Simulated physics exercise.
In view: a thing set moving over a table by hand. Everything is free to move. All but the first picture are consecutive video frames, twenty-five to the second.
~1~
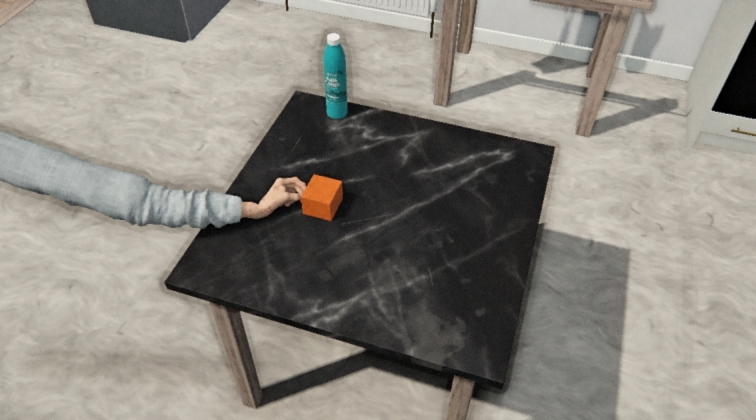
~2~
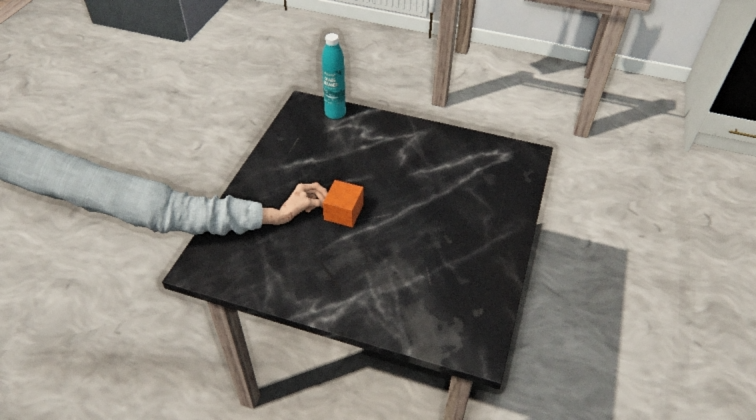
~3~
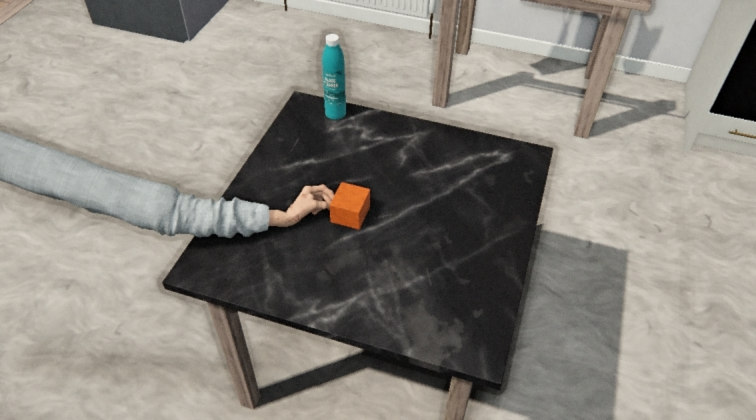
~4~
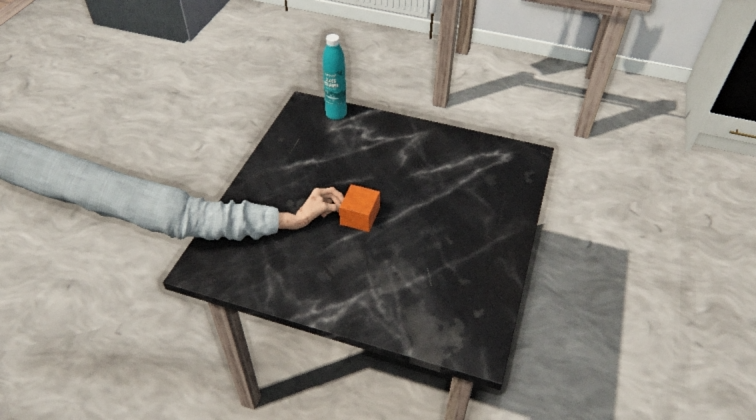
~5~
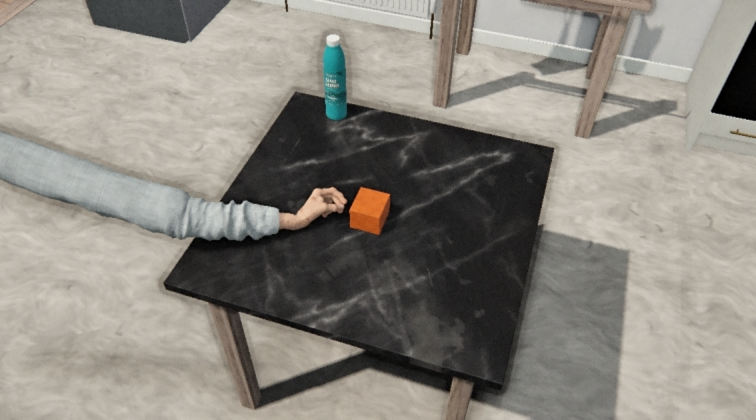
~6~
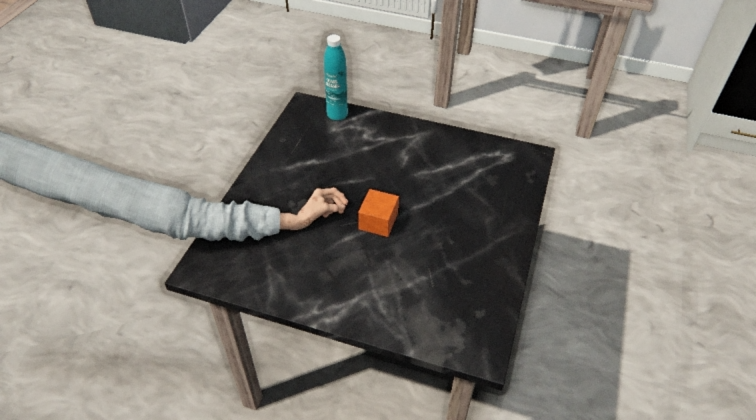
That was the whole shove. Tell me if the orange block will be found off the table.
The orange block is still on the table.
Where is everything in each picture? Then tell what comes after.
Under the hand; orange block (322, 198), in the first frame.
Under the hand; orange block (344, 204), in the second frame.
Under the hand; orange block (350, 206), in the third frame.
Orange block (360, 208), in the fourth frame.
Orange block (370, 211) slid a little, in the fifth frame.
Orange block (379, 213) slid a little, in the sixth frame.
Then, 0.10 s after the last picture, orange block slid about its own width near (391, 216).
Then, 0.30 s after the last picture, orange block slid about its own width near (393, 217).
At rest, moved from the start, orange block. Seen from the same camera at the end, orange block near (393, 217).
